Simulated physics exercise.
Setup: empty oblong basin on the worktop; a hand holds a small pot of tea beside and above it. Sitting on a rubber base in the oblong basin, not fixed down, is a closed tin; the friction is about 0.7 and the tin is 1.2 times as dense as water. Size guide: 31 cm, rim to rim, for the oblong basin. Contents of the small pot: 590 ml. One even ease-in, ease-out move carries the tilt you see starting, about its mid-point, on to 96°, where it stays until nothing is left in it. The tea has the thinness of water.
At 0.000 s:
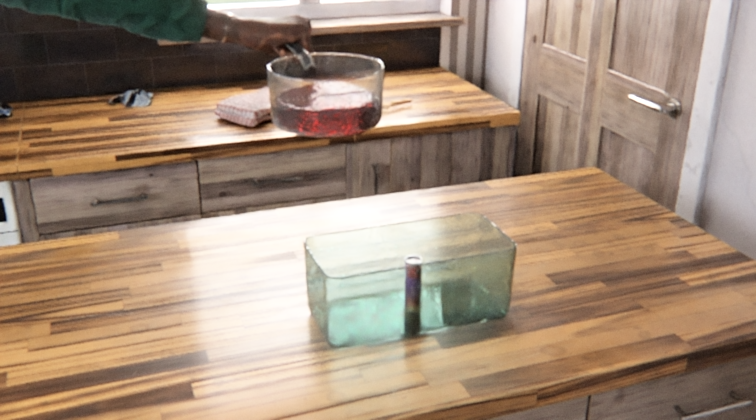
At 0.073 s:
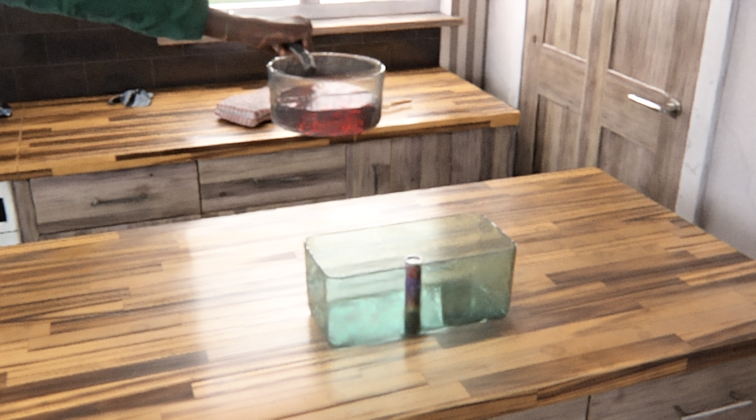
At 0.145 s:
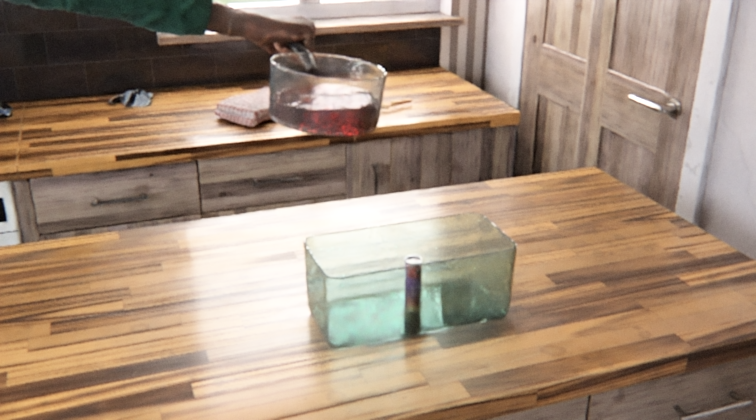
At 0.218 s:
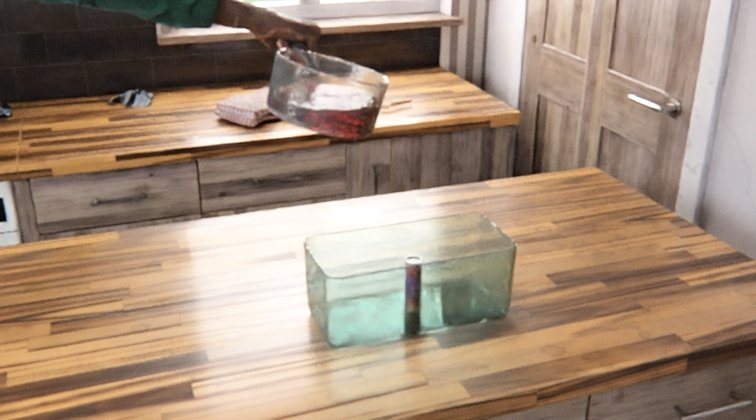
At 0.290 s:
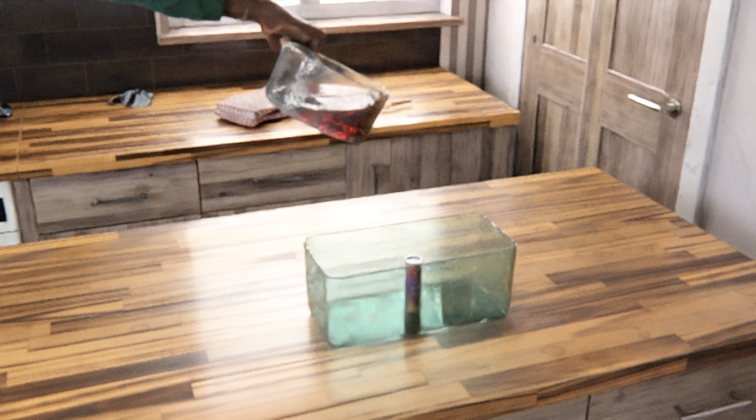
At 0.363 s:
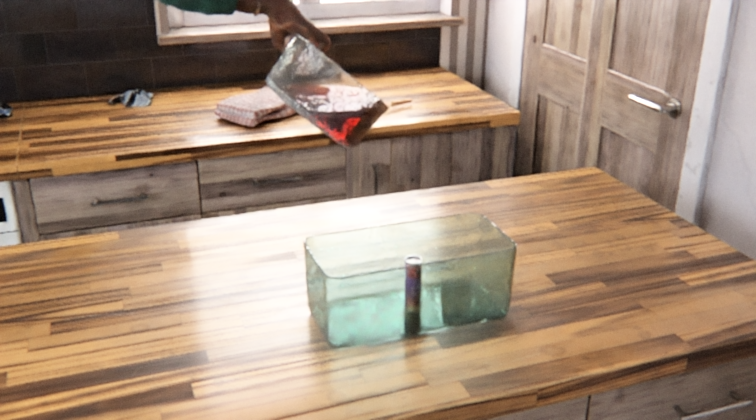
A hand in a green sleeve holds a round clear pot of red liquid at upper centre, then tilts it rightward, slowly at first and then more steeply, the liquid gathering toward the lowered side. Below it, an empty greenish glass basin with a dark closed tin inside sits on a striped wooden worktop. The still camera looks down across a kitchen with a folded pinkish cloth and wooden doors behind.
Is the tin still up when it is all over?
It will come down.
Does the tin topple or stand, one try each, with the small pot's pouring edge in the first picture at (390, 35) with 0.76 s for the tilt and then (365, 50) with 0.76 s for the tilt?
Run one: It does not tip. Run two: It tumbles.
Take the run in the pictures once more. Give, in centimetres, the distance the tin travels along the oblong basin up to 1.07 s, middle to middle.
Centre to centre, close to 3 cm.
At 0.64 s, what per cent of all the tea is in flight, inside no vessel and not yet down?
Around 50 percent.
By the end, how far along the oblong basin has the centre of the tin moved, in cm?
It finishes around 8.0 cm from where it began.
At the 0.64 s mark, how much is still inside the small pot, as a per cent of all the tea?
I reckon about 40 in a hundred is still held.
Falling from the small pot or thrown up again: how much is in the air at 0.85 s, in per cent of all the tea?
Airborne fraction: Approx. 22 %.
By 0.64 s the tilt is 87° and 40 per cent is still to pour; the tin stands where it began.
By 0.85 s the tilt is 96° and 15 per cent is still to pour; the tin stands where it began.
By 1.07 s the tilt is 96° and 4 per cent is still to pour; the tin leans 10°.
By 1.30 s the tilt is 96° and 1 per cent is still to pour; the tin lies on its side.
At rest the tin lies on its side.
